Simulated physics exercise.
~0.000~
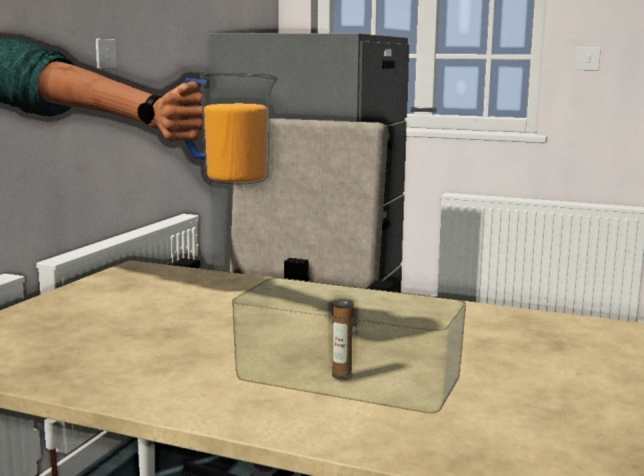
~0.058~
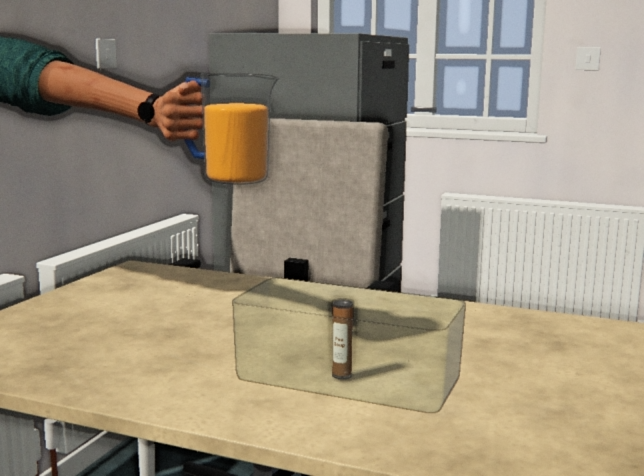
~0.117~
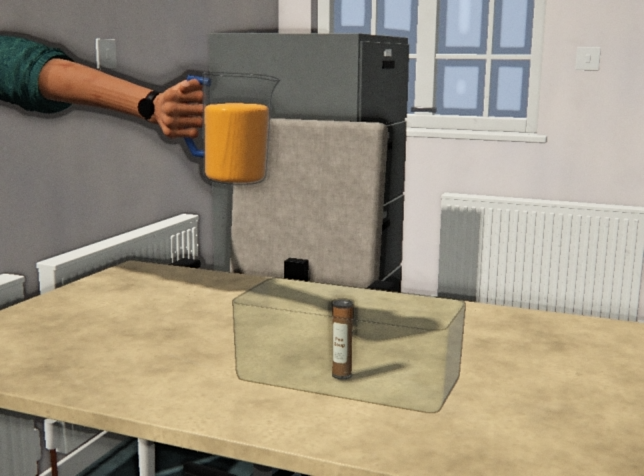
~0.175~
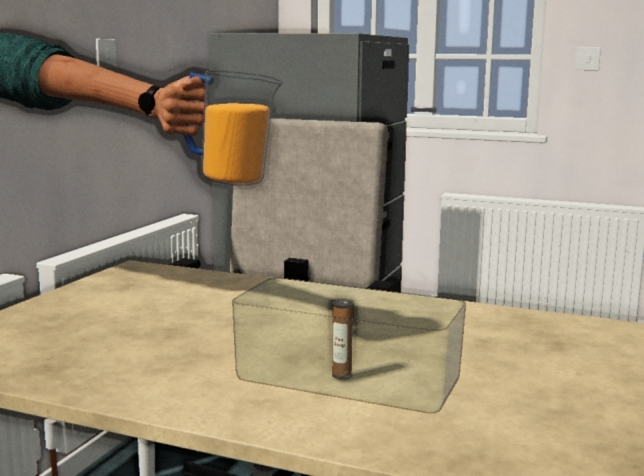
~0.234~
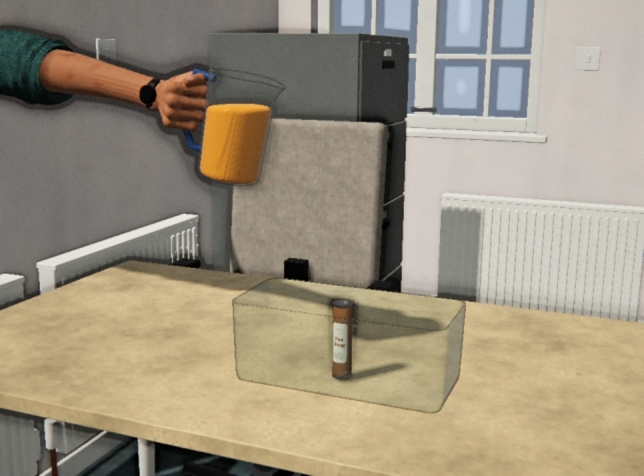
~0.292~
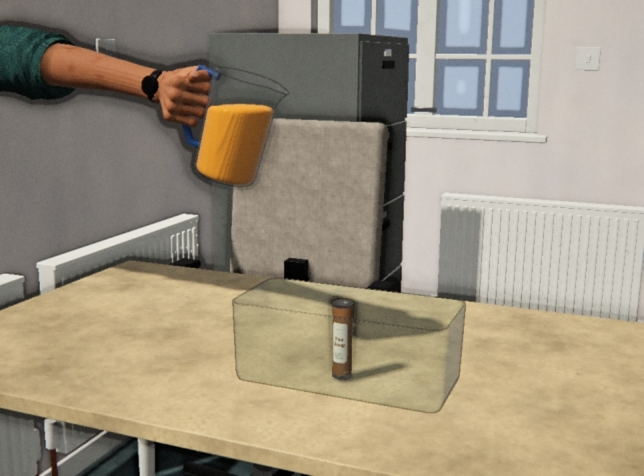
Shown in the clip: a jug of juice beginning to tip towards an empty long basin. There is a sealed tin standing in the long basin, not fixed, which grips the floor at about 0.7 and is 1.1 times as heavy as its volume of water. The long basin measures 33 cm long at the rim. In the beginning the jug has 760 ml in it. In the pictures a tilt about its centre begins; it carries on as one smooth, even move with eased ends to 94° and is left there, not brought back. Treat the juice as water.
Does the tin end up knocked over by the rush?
Watch, it's going to hold out.
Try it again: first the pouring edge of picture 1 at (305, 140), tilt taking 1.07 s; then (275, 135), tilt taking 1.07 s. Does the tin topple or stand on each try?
The tin stays vertical the first time and overturns the second time.
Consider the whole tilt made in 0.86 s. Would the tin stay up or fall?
Then the tin does not tip.
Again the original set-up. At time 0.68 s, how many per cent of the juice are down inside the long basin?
Fraction in basin: Approx. 0%.
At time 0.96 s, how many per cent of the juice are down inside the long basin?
Some 14 per cent.
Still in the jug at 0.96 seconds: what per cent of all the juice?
Share remaining: Approx. 58 %.
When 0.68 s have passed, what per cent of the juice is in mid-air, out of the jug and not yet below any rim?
Around 5 in a hundred.
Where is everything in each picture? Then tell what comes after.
The first frame shows tilt 0°; pouring edge (277, 77); surface from (211, 106) to (266, 108); the long basin's rim runs from (251, 290) to (457, 317); the tin's top is at (343, 306).
The second frame shows tilt 1°; pouring edge (278, 78); surface from (211, 106) to (266, 108).
The third frame shows tilt 3°; pouring edge (279, 79); surface from (211, 106) to (267, 108).
The fourth frame shows tilt 6°; pouring edge (282, 82); surface from (212, 106) to (268, 109).
The fifth frame shows tilt 11°; pouring edge (285, 87); surface from (213, 107) to (270, 109).
The sixth frame shows tilt 16°; pouring edge (289, 93); surface from (214, 109) to (272, 110).
Then, 0.68 s in, the tilt is 66° and 95 per cent is still to pour; the tin stands where it began.
Then, 0.96 s in, the tilt is 91° and 58 per cent is still to pour; the tin stands where it began.
Then, 1.25 s in, the tilt is 94° and 19 per cent is still to pour; the tin stands where it began.
Then, 1.57 s in, the tilt is 94° and 5 per cent is still to pour; the tin stands where it began.
Finally, the tin stands where it began.
